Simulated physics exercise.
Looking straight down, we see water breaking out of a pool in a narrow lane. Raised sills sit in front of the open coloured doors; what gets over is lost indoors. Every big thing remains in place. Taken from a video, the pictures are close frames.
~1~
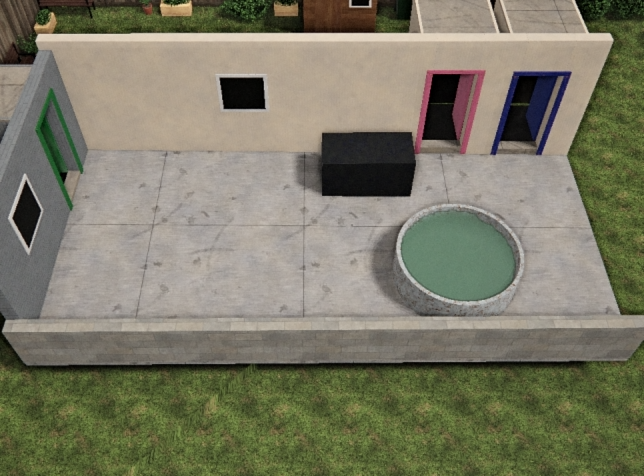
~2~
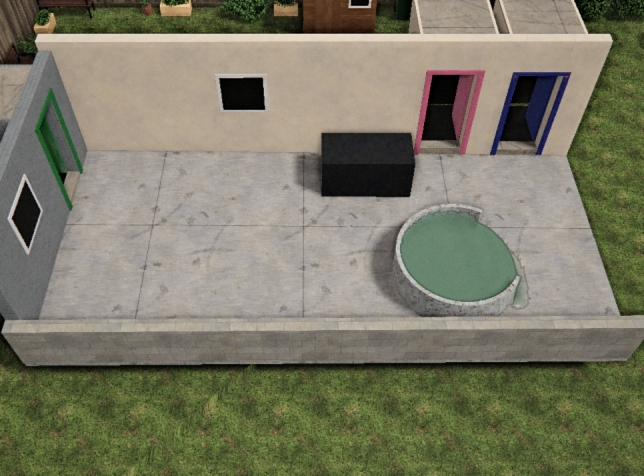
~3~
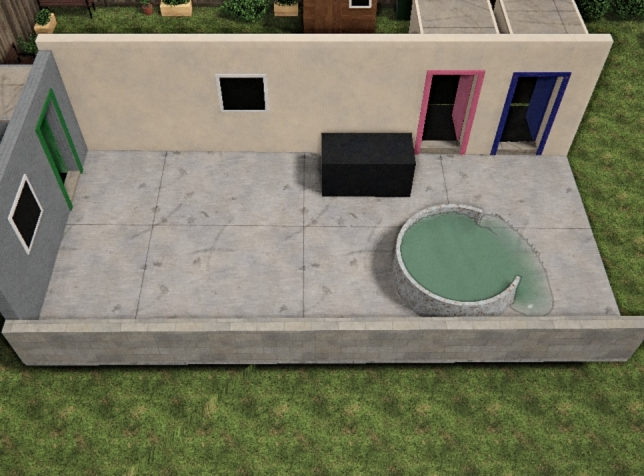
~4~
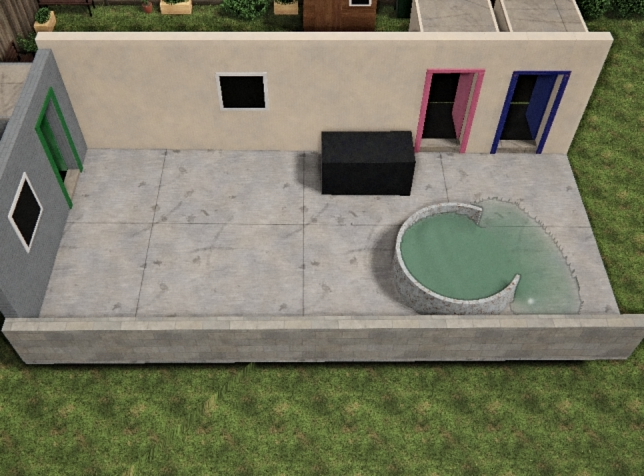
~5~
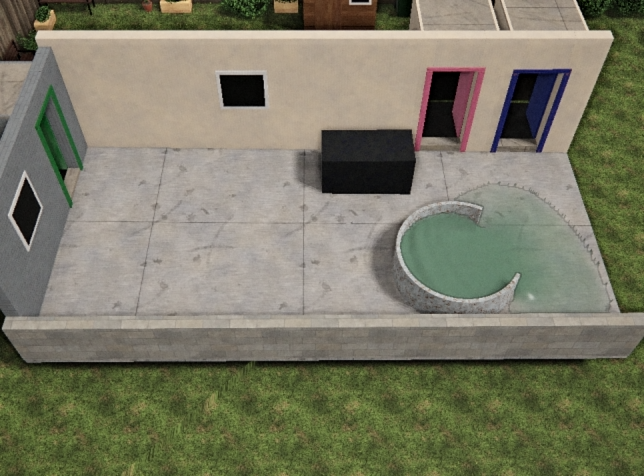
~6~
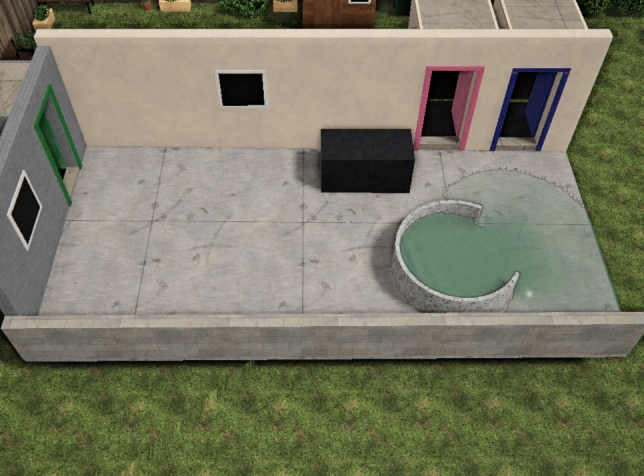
A walled courtyard of grey paving, set on grass, is seen from high above by a nearly still camera. A green doorway stands on the left, pink and blue open doorways at the back right, a black block near the back wall, and a round stone pool of green water at right. The pool's right side opens, and water pours out, spreading rightward and backward across the paving.
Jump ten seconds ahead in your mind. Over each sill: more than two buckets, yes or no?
Blue door: No, not more; green door: No, not more; pink door: No, not more.
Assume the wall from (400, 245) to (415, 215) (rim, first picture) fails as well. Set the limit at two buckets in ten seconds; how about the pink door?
Pink door: Remains below.
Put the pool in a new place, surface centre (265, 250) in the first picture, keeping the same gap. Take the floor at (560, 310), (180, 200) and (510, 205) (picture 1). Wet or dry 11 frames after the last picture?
Spot by spot, in the order asked: Swamped, untouched, swamped.
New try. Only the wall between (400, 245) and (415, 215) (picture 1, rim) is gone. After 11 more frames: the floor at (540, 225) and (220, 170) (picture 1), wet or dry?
Respectively: Parched and drenched.
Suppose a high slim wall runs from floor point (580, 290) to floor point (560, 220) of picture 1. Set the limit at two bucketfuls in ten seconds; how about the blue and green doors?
I'd expect the blue door to be one that crosses the threshold, and the green door to be one that misses the threshold.
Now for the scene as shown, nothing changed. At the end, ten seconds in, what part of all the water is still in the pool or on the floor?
That works out to about 8 per cent.
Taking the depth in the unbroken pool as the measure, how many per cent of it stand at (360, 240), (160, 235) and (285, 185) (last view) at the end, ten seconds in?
In order: Roughly 0, 0 and 0 in a hundred.
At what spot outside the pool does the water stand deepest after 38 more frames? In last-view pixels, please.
I'd put it around (517, 262).
A moment on, water covers 20 % of the floor; the blue door wet at the sill, nothing in, the green door not reached, the pink door not reached.
Next, water covers 20 % of the floor; the blue door wet at the sill, nothing in, the green door not reached, the pink door wet at the sill, nothing in.
Then, water covers 20 % of the floor; the blue door wet at the sill, nothing in, the green door not reached, the pink door wet at the sill, nothing in.
Later, water covers 20 % of the floor; the blue door wet at the sill, nothing in, the green door not reached, the pink door wet at the sill, nothing in.
In the end, water covers 10 % of the floor; the blue door wet at the sill, nothing in, the green door not reached, the pink door wet at the sill, nothing in.
